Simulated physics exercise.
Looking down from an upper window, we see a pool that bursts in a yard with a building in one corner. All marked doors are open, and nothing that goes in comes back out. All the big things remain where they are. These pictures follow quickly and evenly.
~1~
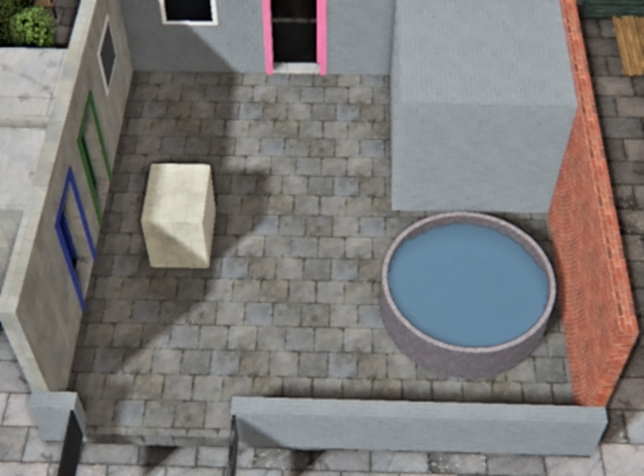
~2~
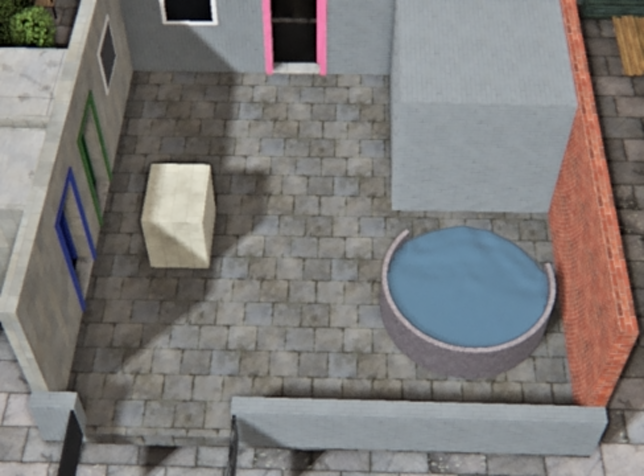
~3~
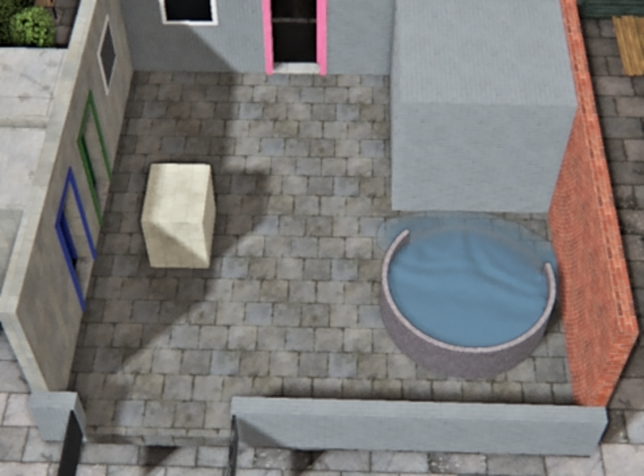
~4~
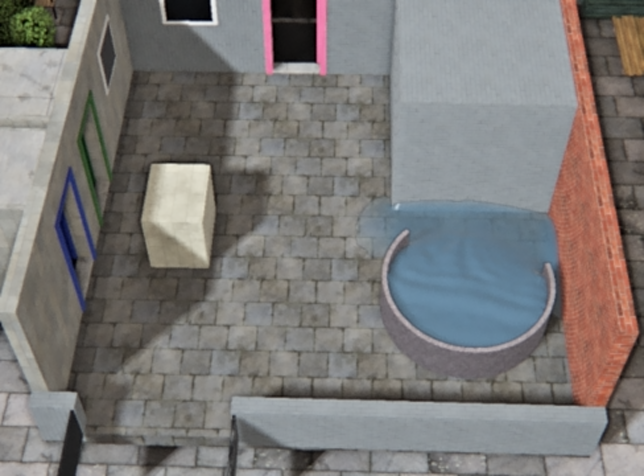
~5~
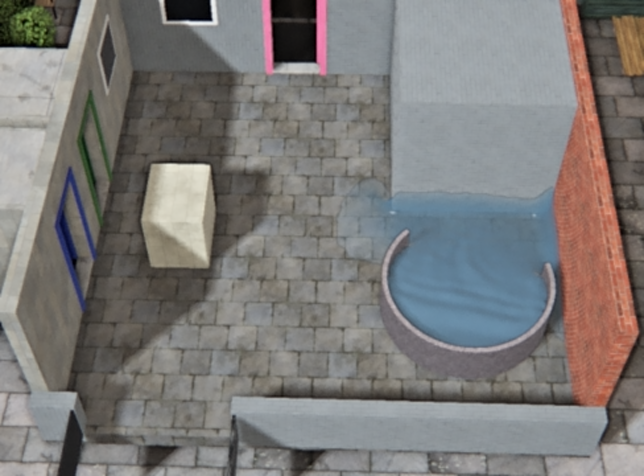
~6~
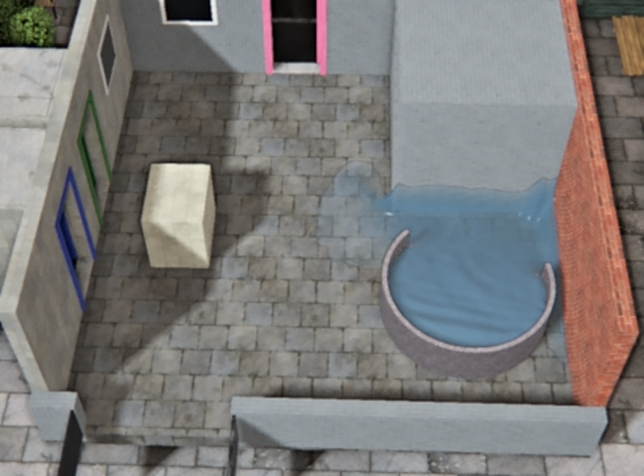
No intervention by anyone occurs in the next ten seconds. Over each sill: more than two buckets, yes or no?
Green door: Yes, more; blue door: No, not more; pink door: No, not more.
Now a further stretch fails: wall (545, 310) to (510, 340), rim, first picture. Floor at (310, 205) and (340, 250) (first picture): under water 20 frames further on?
Respectively: Parched and parched.
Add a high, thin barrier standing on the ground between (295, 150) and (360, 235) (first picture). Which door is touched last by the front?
That's the door marked green.
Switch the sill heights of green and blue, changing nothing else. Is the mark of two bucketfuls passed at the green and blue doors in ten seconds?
The green door falls short, the blue door exceeds the limit.
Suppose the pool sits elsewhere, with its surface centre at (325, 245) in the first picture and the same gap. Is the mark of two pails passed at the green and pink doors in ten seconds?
Green door: Overshoots; pink door: Overshoots.
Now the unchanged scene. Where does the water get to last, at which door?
I pick the blue one.
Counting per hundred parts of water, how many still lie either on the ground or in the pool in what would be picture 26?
Roughly 100 percent.
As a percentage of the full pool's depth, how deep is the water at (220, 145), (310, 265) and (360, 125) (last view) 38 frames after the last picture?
The depth comes out near 6, 4 and 2 per cent.
A moment on, water covers 20 % of the floor; the green door not reached, the blue door not reached, the pink door not reached.
Next, water covers 35 % of the floor; the green door not reached, the blue door not reached, the pink door not reached.
Then, water covers 70 % of the floor; the green door under two buckets in, the blue door not reached, the pink door wet at the sill, nothing in.
Later, water covers 85 % of the floor; the green door over two buckets in, the blue door wet at the sill, nothing in, the pink door wet at the sill, nothing in.
In the end, water covers 95 % of the floor; the green door over two buckets in, the blue door wet at the sill, nothing in, the pink door under two buckets in.
